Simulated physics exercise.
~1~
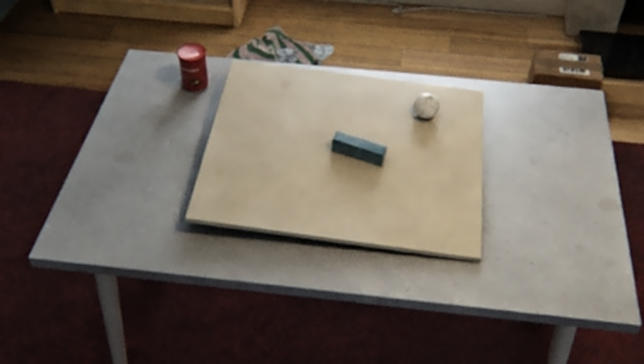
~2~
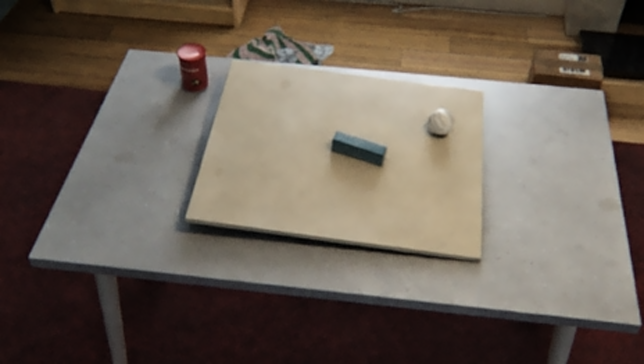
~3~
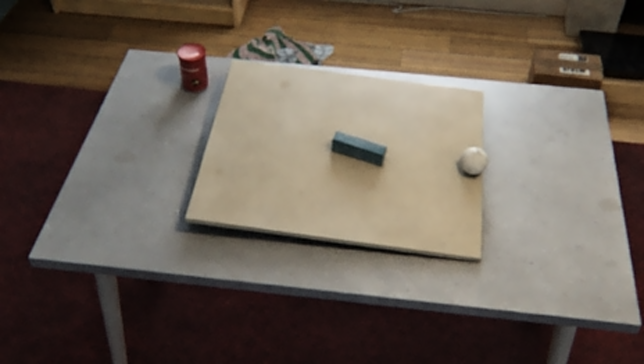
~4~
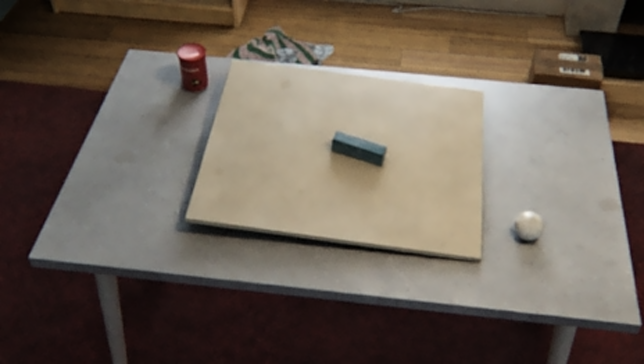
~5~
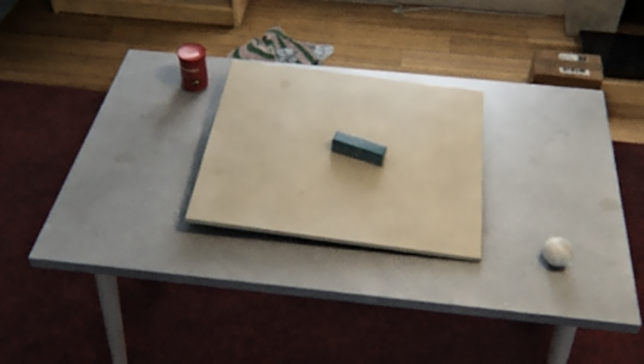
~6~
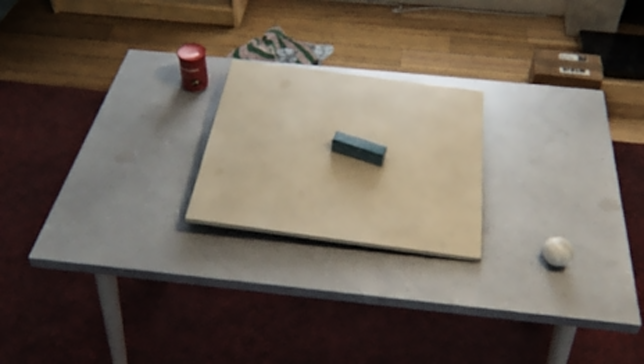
In a room with a wooden floor and a dark red rug, a pale grey table is seen from above at an angle. A tan board lies skewed on it with a blue-green block near its middle, a red tin stands at the back left, and a small whitish onion sits on the board's upper right. The onion moves right and toward the viewer, slowly at first, then crosses the board's right edge onto the tabletop. It travels a little farther and comes to rest near the table's front right corner, while the board, block and tin stay put.
